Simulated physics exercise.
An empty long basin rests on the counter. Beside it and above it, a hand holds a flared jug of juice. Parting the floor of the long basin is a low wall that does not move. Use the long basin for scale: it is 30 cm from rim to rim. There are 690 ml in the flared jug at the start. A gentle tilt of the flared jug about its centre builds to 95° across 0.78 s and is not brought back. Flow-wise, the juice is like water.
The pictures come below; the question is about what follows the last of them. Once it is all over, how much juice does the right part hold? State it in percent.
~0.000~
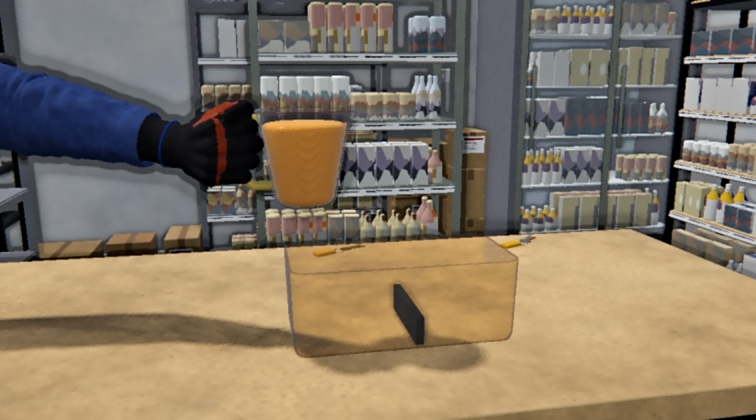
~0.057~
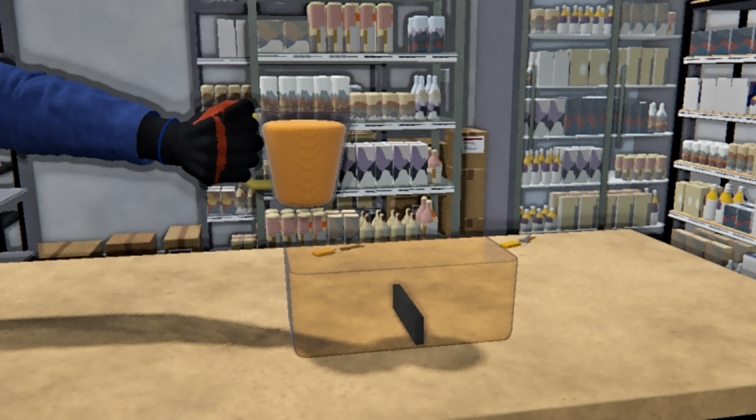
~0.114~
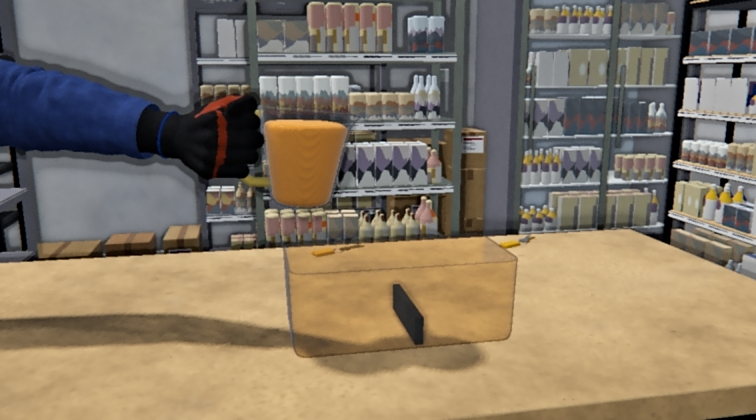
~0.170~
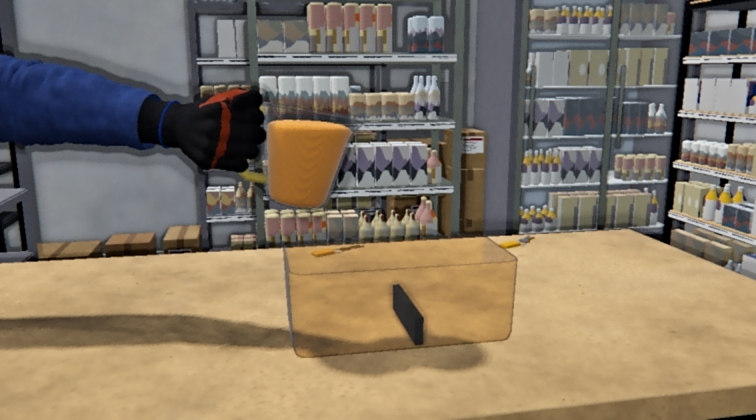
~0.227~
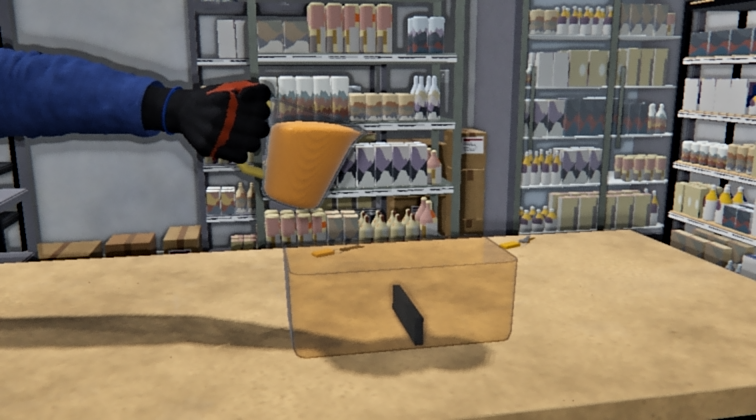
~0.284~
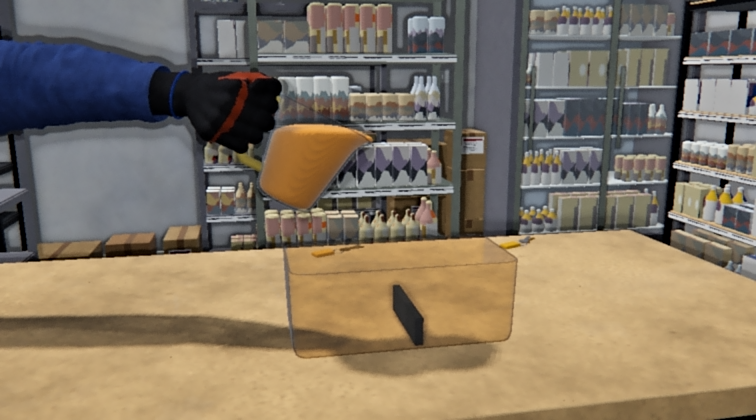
The right part holds about 61 per cent.
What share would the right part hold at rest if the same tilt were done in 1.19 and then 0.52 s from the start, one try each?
Try 1: 65 %; try 2: 55 %.
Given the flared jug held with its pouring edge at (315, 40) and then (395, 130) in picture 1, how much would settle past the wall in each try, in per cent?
10 per cent first, 95 per cent second.
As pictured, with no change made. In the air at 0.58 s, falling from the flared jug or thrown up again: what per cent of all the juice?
About 24 per cent.
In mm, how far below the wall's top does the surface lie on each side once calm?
Left about 28 mm, while the right is about 16 mm.
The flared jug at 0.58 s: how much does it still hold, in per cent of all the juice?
Close to 58 in a hundred.
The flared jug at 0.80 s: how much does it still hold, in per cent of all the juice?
Near 16 in a hundred.
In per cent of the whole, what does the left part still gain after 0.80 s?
It comes to about 18 per cent.
By 0.58 s the tilt is 81° and 59 per cent is still to pour, 1 is left of the wall and 16 right of it.
By 0.80 s the tilt is 95° and 17 per cent is still to pour, 20 is left of the wall and 48 right of it.
By 1.03 s the tilt is 95° and 2 per cent is still to pour, 33 is left of the wall and 61 right of it.
By 1.28 s the tilt is 95° and 0 per cent is still to pour, 38 is left of the wall and 61 right of it.
At rest 38 per cent lies left of the wall, 61 right of it and 1 outside.
